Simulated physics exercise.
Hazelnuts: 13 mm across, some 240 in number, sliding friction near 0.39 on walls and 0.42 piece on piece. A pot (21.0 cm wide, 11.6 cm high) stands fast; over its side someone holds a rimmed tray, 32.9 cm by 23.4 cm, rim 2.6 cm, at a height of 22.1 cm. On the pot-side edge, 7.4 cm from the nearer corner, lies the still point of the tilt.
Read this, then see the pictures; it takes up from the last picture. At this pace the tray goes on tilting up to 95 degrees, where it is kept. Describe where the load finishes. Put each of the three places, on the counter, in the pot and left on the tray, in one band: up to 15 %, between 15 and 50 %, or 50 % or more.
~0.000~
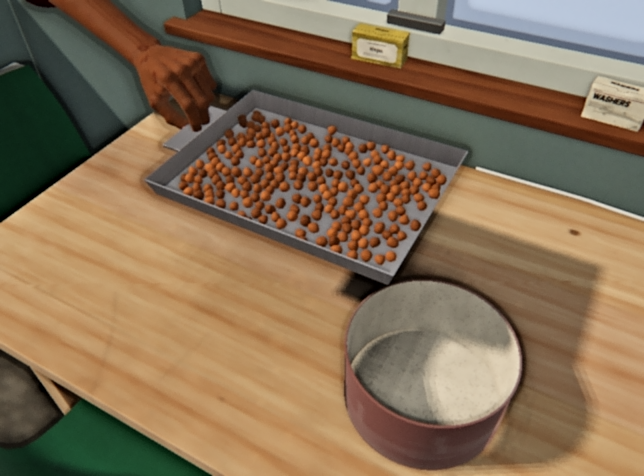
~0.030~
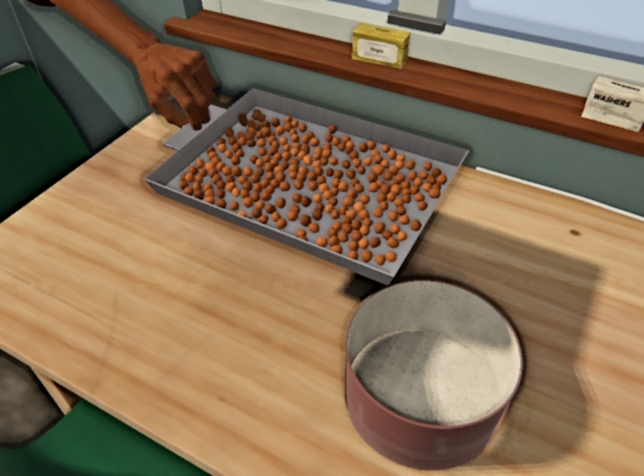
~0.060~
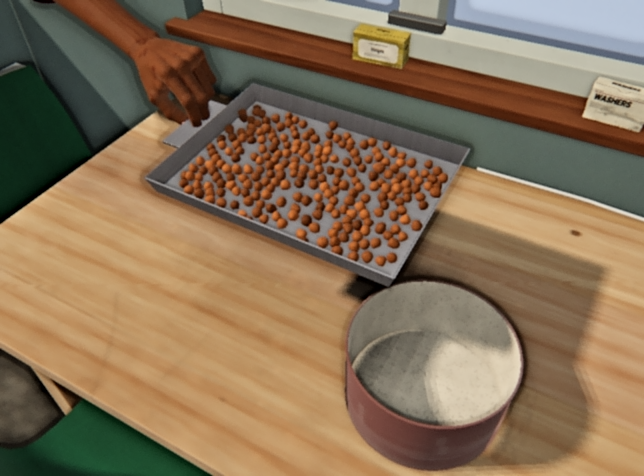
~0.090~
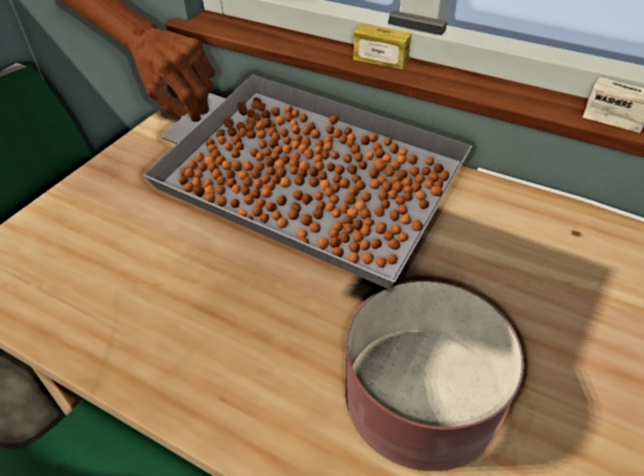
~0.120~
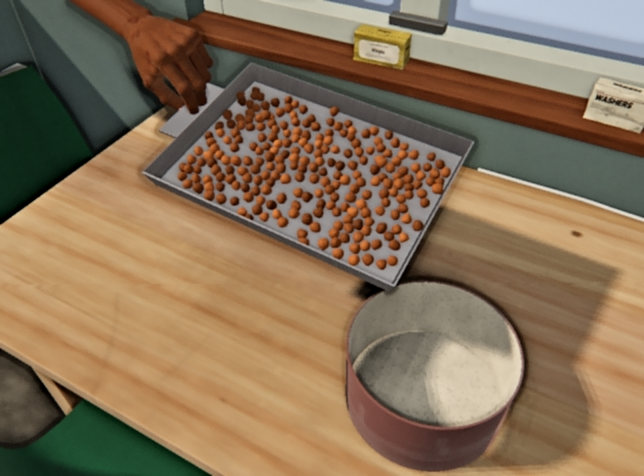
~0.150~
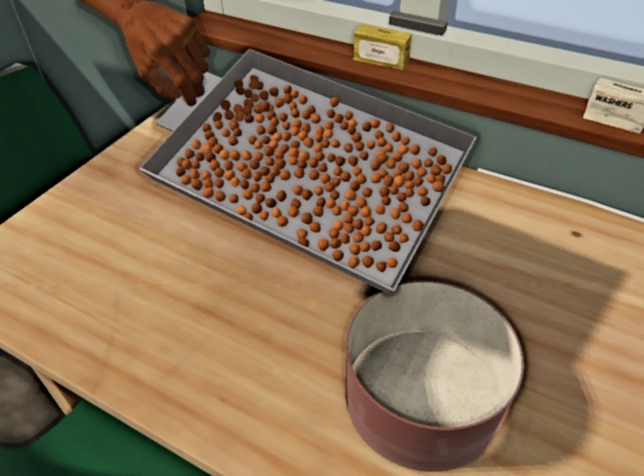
Counter: Between 15 and 50 %; pot: 50 % or more; left on the tray: Up to 15 %.
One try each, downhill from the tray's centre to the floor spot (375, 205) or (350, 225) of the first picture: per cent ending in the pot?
That would be close to 60 per cent, then close to 100 per cent.
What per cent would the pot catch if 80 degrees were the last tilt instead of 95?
I'd expect some 65 per cent in the pot.
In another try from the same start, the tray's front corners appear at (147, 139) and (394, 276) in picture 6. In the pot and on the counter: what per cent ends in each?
Final per cent - pot 90, counter 10.
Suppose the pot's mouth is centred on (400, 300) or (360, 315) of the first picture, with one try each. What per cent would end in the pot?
The shares would be near 55 and 90 per cent respectively.
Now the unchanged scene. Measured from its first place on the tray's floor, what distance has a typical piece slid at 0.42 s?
Displacement on the tray: Roughly 5 cm.
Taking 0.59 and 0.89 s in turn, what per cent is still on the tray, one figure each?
Around 100 first, about 5 after.
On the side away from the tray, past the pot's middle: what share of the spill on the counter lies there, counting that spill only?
Roughly 20 percent of the spill.
Then, at 0.42 s, tilt 55 degrees; the tray holds 100 %, the pot 0 %.
After 0.59 s, tilt 81 degrees; the tray holds 100 %, the pot 0 %.
Then, at 0.89 s, tilt 95 degrees; the tray holds 5 %, the pot 55 %.
In the end, at 1.9 s, counter 40 %, pot 60 %, tray 0 %.
